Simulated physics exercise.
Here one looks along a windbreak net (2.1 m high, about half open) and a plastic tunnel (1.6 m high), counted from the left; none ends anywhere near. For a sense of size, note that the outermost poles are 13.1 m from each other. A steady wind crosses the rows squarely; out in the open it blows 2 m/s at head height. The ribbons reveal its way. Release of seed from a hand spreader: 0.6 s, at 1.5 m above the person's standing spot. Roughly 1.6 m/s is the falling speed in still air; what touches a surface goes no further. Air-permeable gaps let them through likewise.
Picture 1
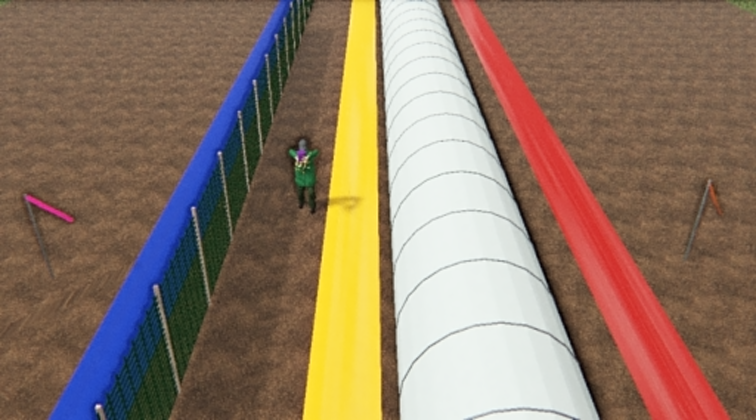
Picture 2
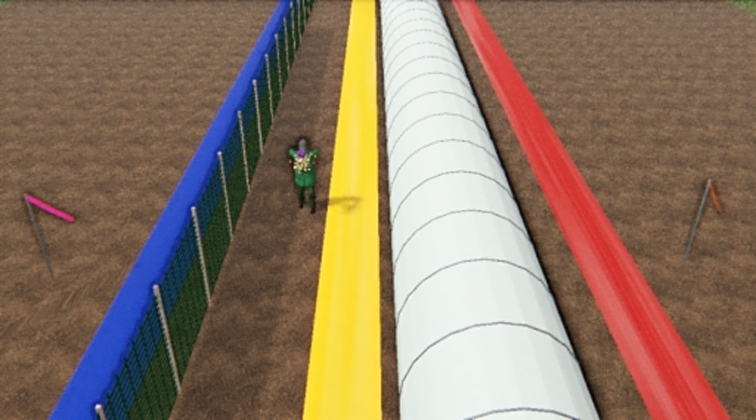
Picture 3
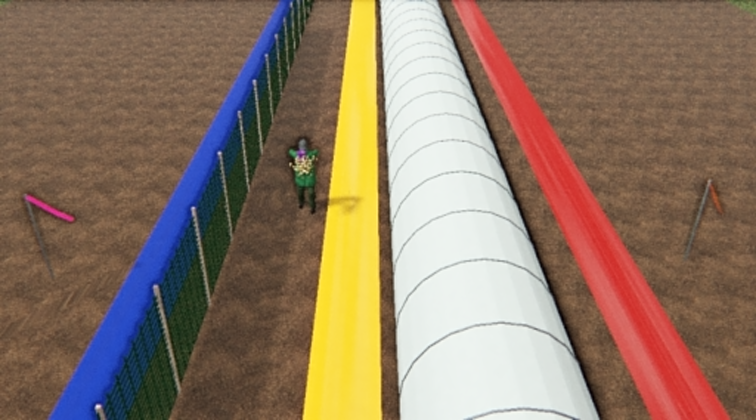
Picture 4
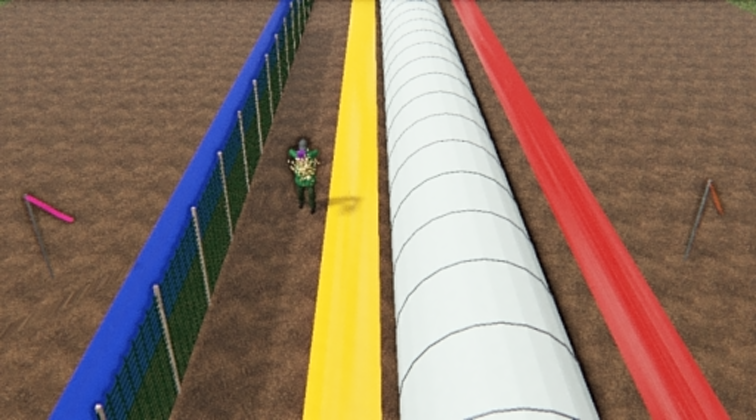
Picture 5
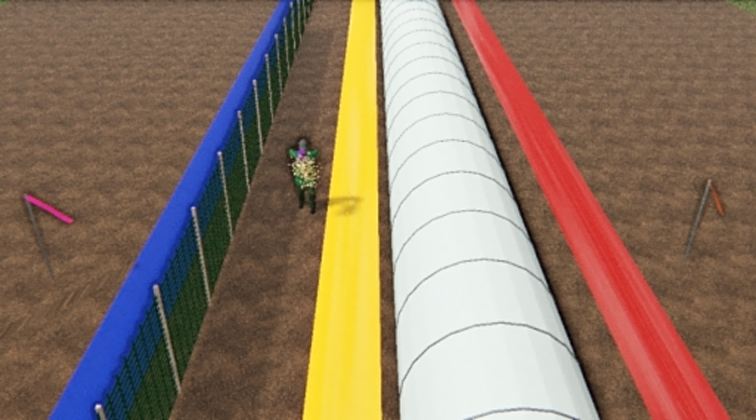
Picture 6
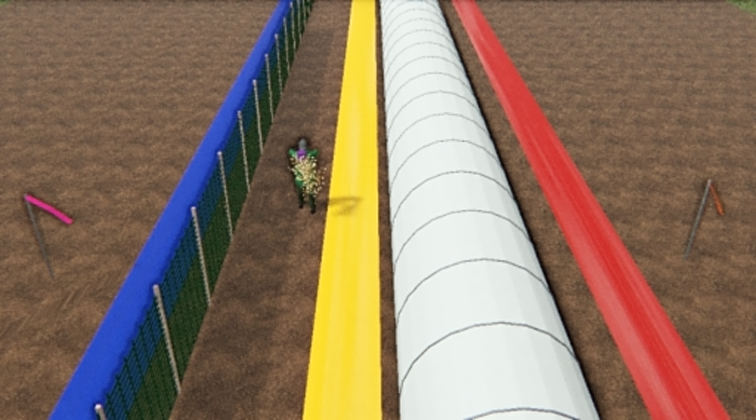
We see a person standing between a blue-edged net fence and a yellow strip, as small pale specks spread slightly downward in front of them, while a long white tunnel, a red strip and two poles with ribbons stay nearly still.
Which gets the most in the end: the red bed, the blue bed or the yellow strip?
Yellow.
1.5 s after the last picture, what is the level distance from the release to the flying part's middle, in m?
Estimate: Near 1.0 m.
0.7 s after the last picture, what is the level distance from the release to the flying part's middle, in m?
About 0.5 m.
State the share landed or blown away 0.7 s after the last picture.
It comes to around 25 per cent.
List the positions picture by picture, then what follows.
The left ribbon ends at (72, 221), leaning 55 degrees to the right, the seed in the air spans x = 295 to 310 around y = 165 and it comes from (302, 161), in the first frame.
The right ribbon ends at (722, 213), leaning 35 degrees to the right, the seed in the air spans x = 295 to 310 around y = 165, the red one passes (603, 258), the blue one passes (167, 258) and the yellow one passes (350, 258), in the second frame.
The left ribbon ends at (73, 220), leaning 55 degrees to the right, the seed in the air spans x = 295 to 310 around y = 165 and the top of the windbreak net crosses (228, 138), in the third frame.
The right ribbon ends at (722, 214), leaning 35 degrees to the right, the seed in the air spans x = 295 to 315 around y = 170, the red one passes (571, 199), the blue one passes (195, 199) and the yellow one passes (354, 199), in the fourth frame.
The left ribbon ends at (71, 221), leaning 55 degrees to the right and the seed in the air spans x = 295 to 315 around y = 170, in the fifth frame.
The right ribbon ends at (722, 214), leaning 30 degrees to the right, the seed in the air spans x = 295 to 320 around y = 170 and the top of the plastic tunnel crosses (458, 159), in the sixth frame.
Then, 0.7 s after the last picture, 0 % lies on the red bed, 0 % on the blue bed and 11 % on the yellow strip; 27 % has touched down or left; the middle of what still flies is 0.5 m above the low ground, near (324, 203).
Then, 1.5 s after the last picture, 0 % lies on the red bed, 0 % on the blue bed and 57 % on the yellow strip; 89 % has touched down or left; the middle of what still flies is 0.3 m above the low ground, near (345, 210).
Then, 3.0 s after the last picture, 0 % lies on the red bed, 0 % on the blue bed and 67 % on the yellow strip; 100 % has touched down or left.
Then, 7.5 s after the last picture, 0 % lies on the red bed, 0 % on the blue bed and 67 % on the yellow strip; 100 % has touched down or left.
Then, 44.5 s after the last picture, 0 % lies on the red bed, 0 % on the blue bed and 67 % on the yellow strip; 100 % has touched down or left.
